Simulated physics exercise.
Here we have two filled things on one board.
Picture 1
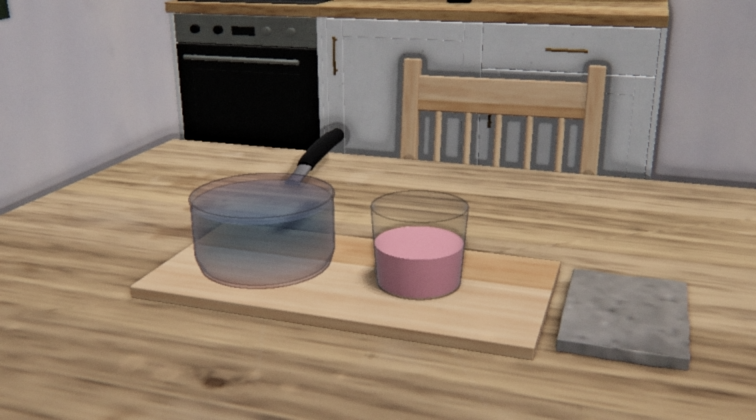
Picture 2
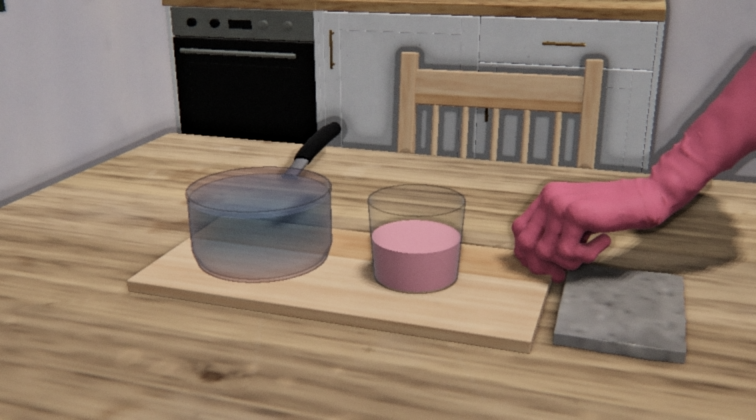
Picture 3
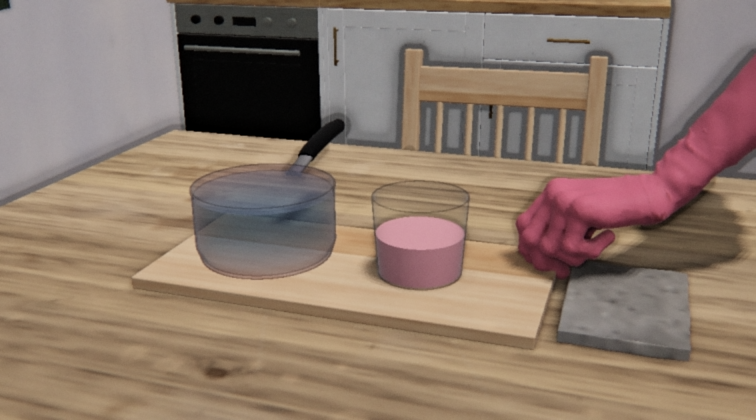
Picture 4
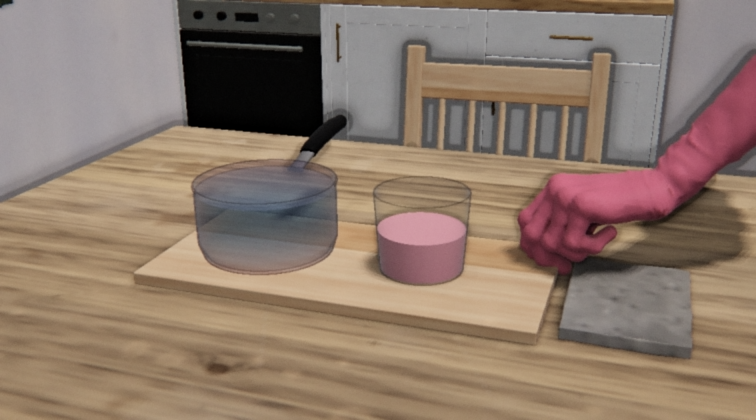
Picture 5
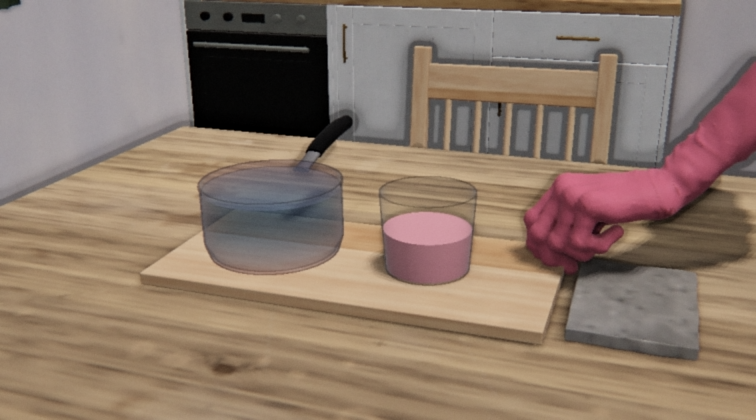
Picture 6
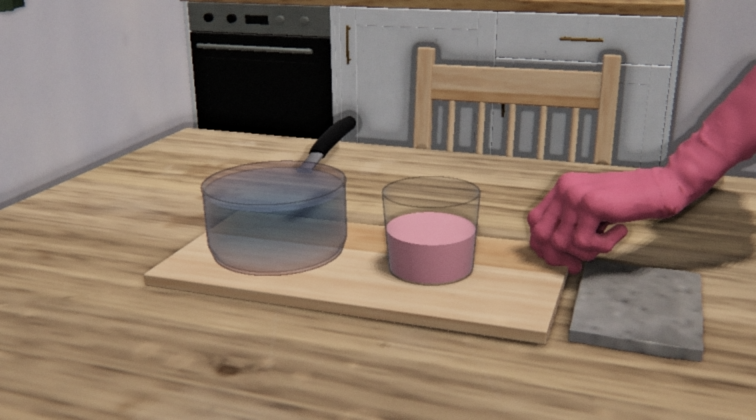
A pink hand came in from the right and took the end of a wooden board holding a clear saucepan and a tub of pink liquid, then raised that end very slightly.
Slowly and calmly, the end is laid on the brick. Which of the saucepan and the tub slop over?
One by one: Saucepan: All stays in. Tub: All stays in.
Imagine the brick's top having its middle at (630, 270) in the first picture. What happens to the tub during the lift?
My call: It keeps every drop.
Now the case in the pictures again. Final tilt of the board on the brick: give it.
Roughly 2°.
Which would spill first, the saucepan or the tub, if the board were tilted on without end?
Answer: The left one.
Shortly, the board slopes by about 2°; saucepan, none is lost; tub, none is lost.
Then, the board slopes by about 4°; saucepan, none is lost; tub, none is lost.
At the finish, the board slopes by about 2°, resting on the brick; saucepan, none is lost; tub, none is lost.
